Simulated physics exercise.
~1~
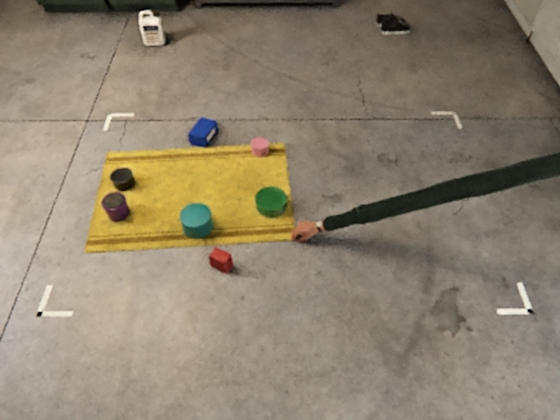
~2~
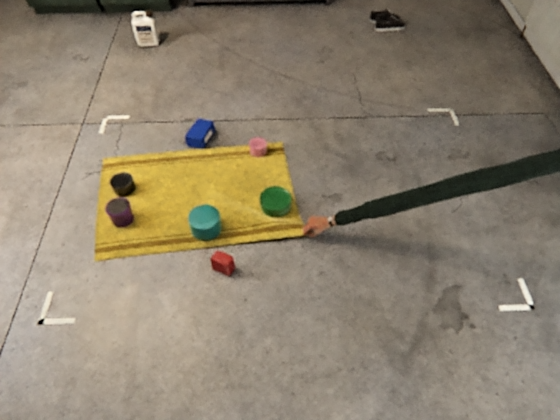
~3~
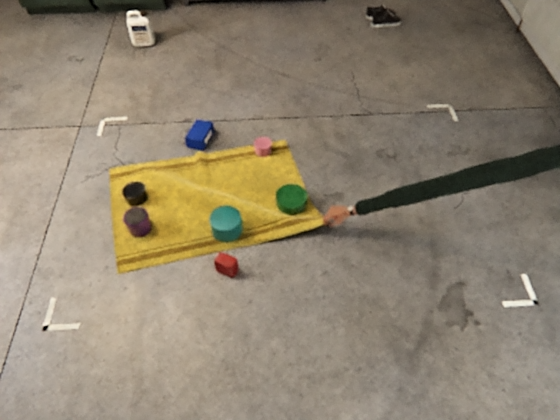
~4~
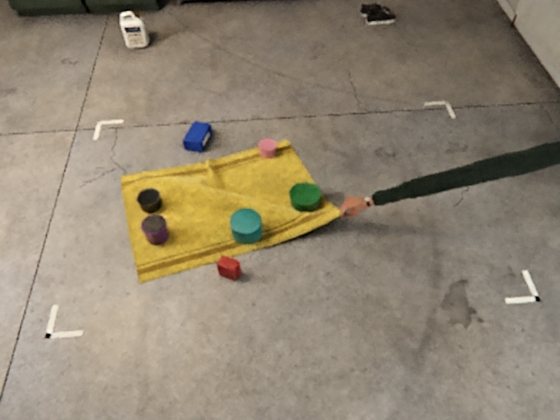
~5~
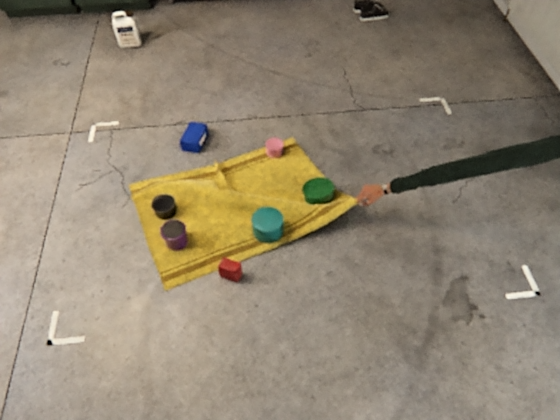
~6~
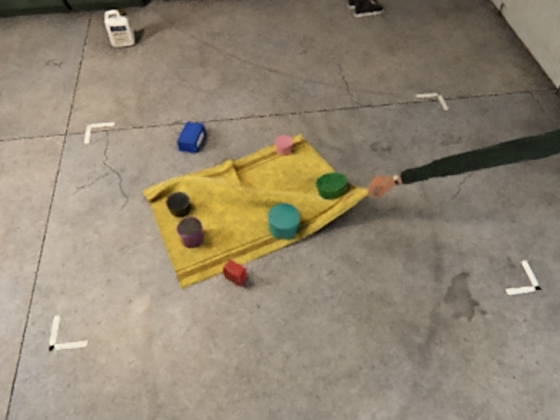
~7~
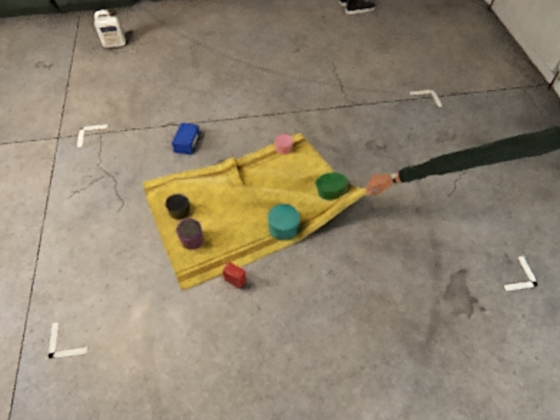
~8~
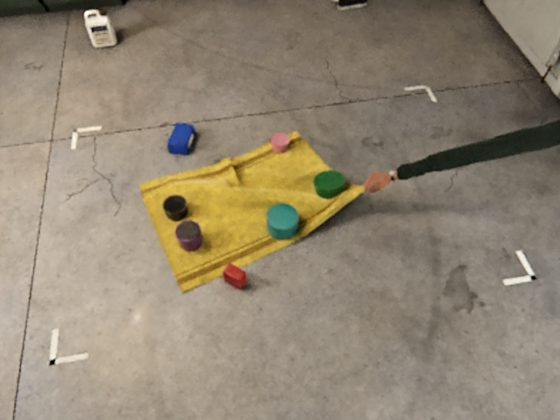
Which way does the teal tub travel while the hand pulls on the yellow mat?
The teal tub moves to the right, riding along on the mat.
